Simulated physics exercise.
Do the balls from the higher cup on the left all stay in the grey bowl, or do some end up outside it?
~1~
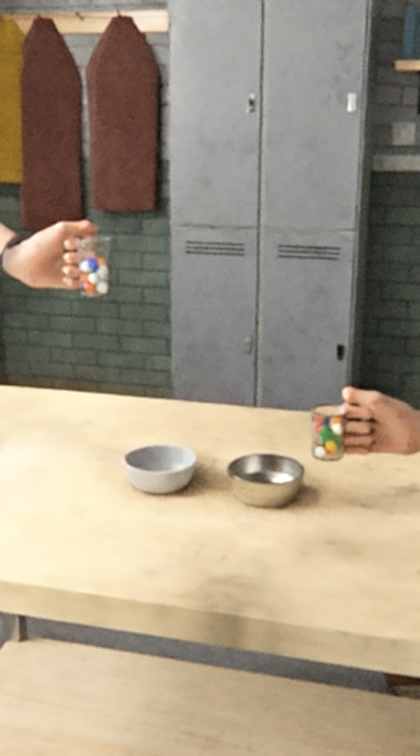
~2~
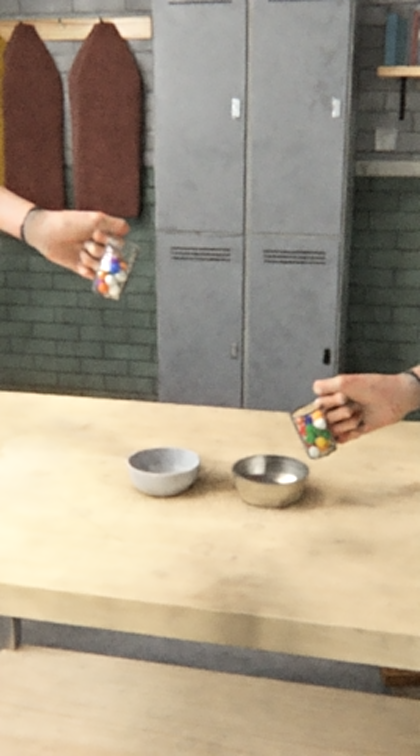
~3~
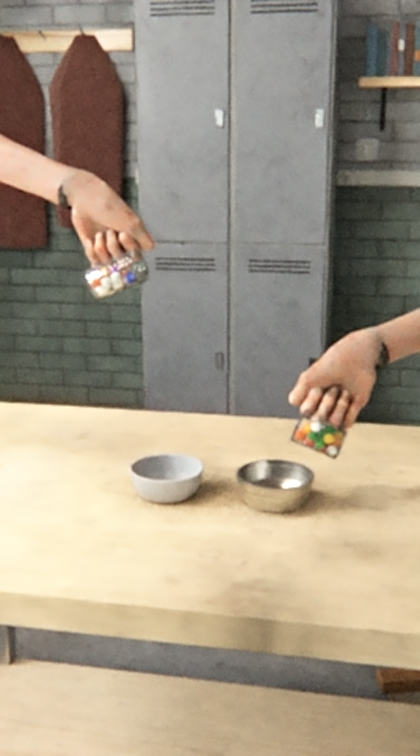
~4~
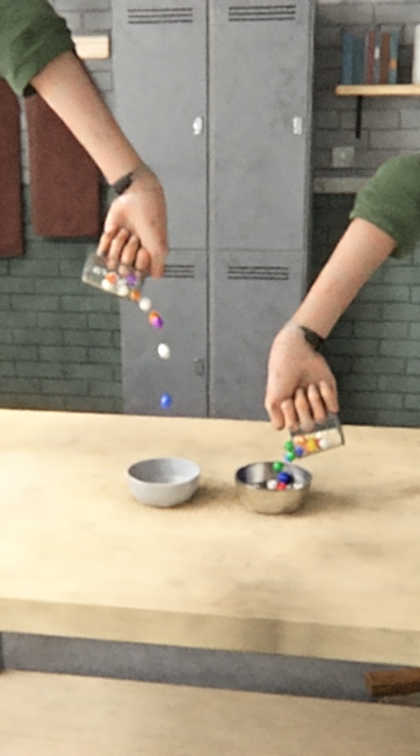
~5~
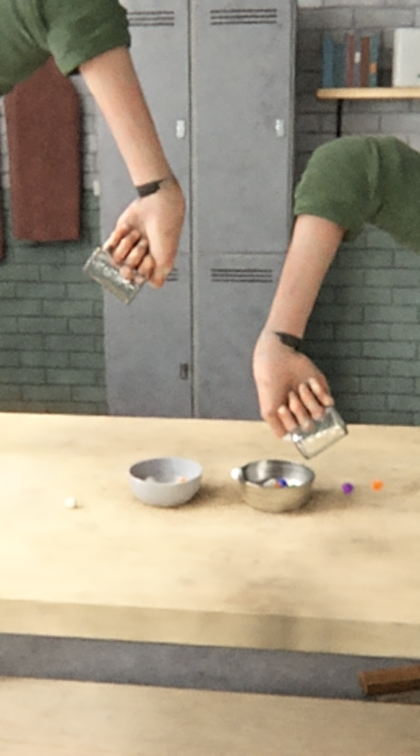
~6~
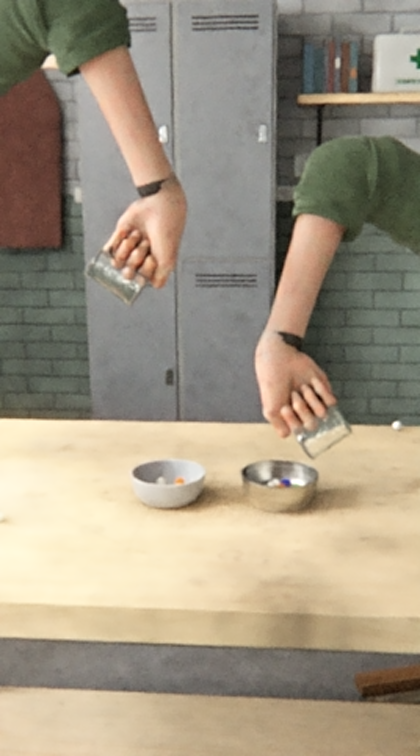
Some end up outside it. The grey bowl keeps only part of what the left hand pours, and the rest gets away.
